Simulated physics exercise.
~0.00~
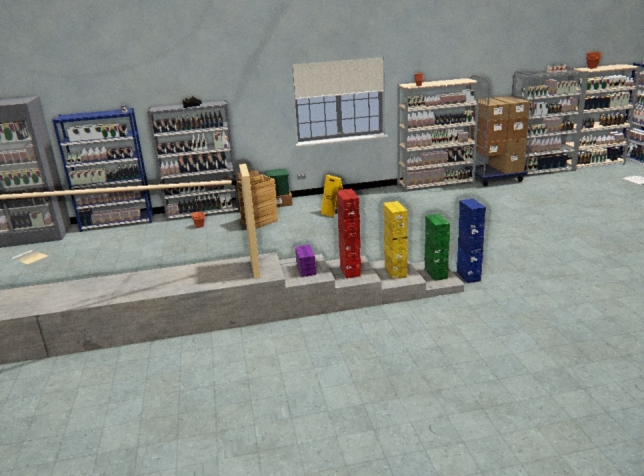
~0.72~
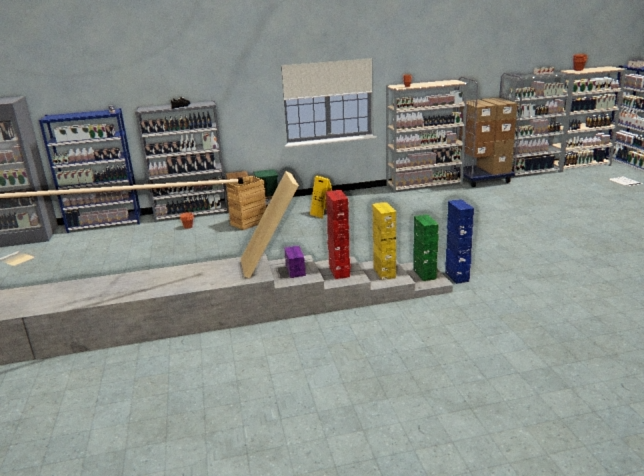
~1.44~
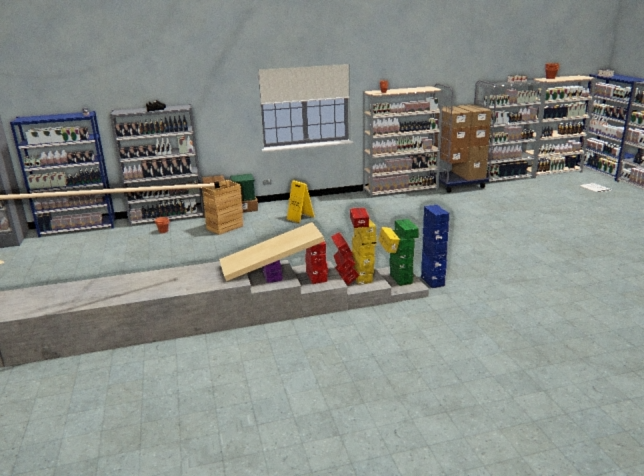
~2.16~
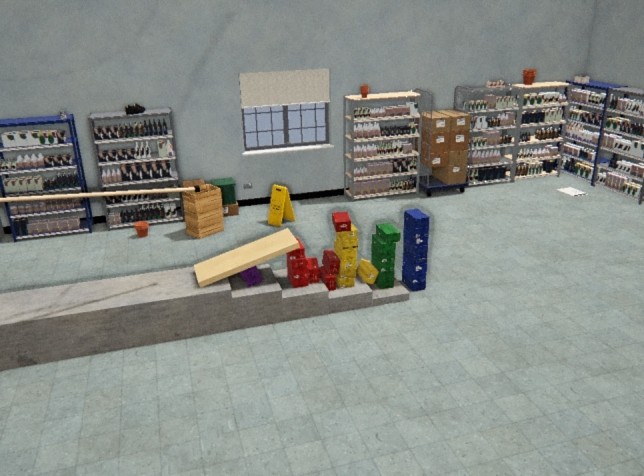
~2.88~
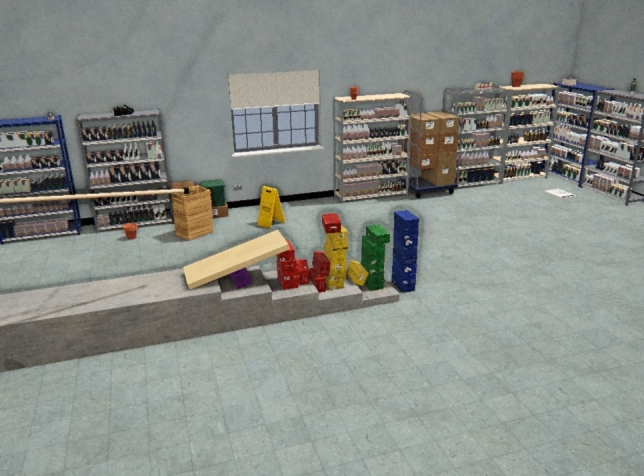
A wooden board tips right onto stacked boxes, toppling some red and yellow ones before resting aslant.
